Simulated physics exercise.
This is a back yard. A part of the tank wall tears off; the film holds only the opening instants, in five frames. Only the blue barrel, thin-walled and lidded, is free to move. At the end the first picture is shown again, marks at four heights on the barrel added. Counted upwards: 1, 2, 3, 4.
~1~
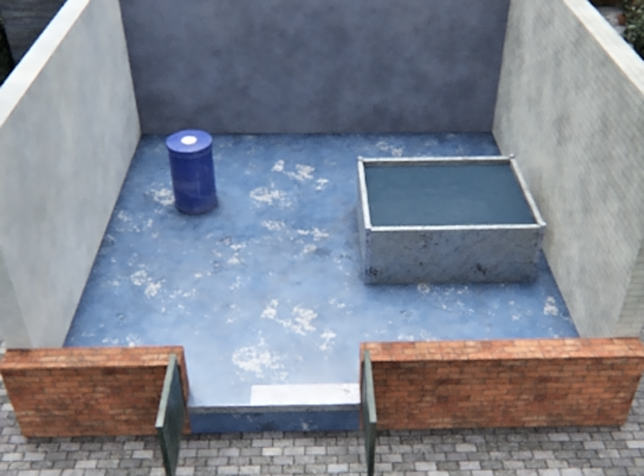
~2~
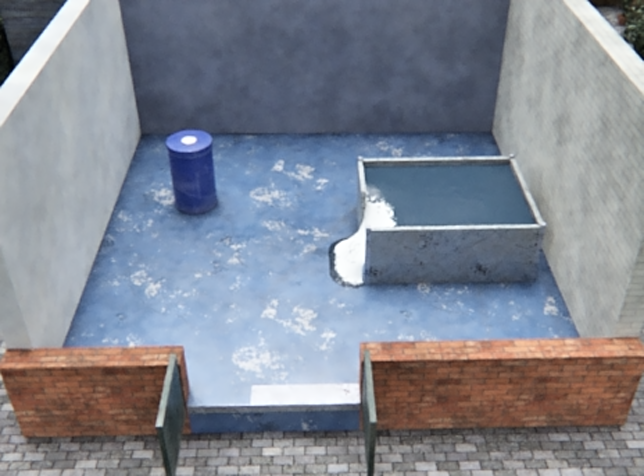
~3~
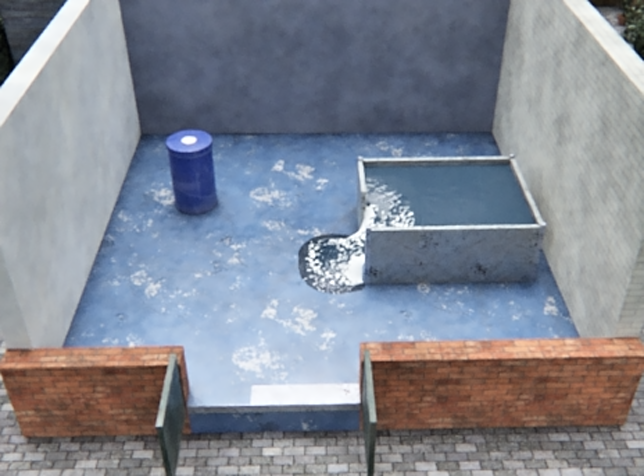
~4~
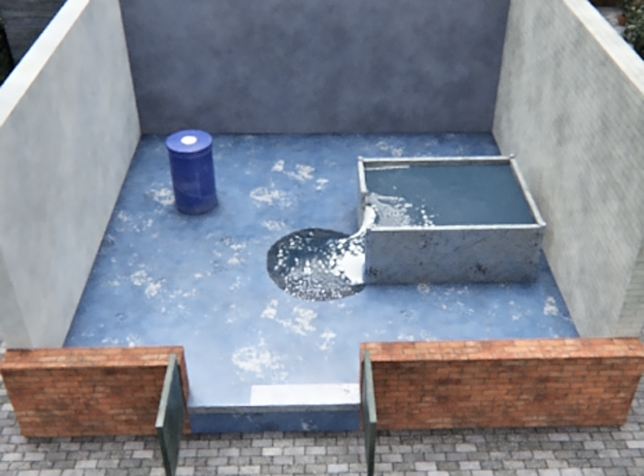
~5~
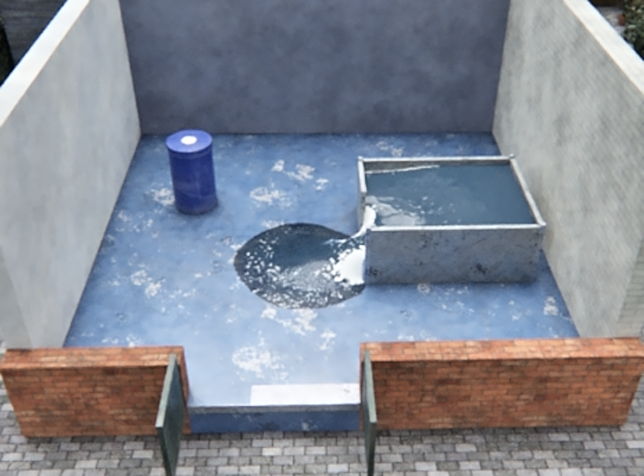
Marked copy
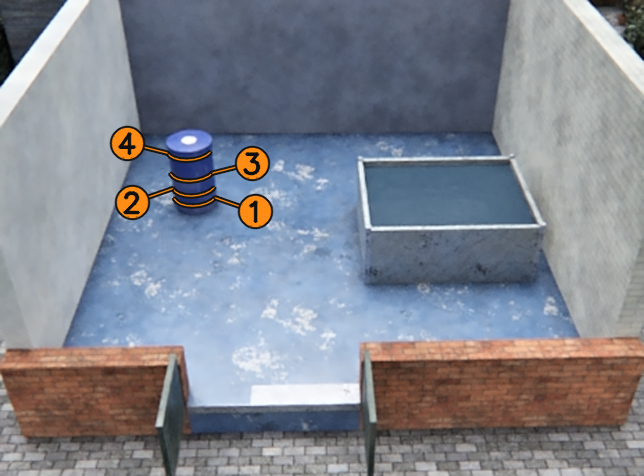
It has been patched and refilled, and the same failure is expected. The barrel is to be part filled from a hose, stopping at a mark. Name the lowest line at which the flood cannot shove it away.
Line 1 just does it.
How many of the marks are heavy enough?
All of the four.
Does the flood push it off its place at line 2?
No, that is safe.
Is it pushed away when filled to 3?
No.
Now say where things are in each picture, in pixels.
Lid of the blue barrel at (188, 141); tank full, its middle at (444, 196); open gate at (272, 348).
Water covers 1 % of the ground and is seen nearest the barrel at (339, 247).
Water covers 3 % of the ground and is seen nearest the barrel at (317, 239).
Water covers 5 % of the ground and is seen nearest the barrel at (290, 239).
Lid of the blue barrel at (188, 141); water covers 7 % of the ground and is seen nearest the barrel at (269, 233).
On the marked copy, 1 at (192, 206); 2 at (191, 196); 3 at (189, 181); 4 at (186, 160); from the bottom up 1, 2, 3, 4.
With 1, it does not move.
With 2, it does not move.
With 3, it does not move.
With 4, it does not move.
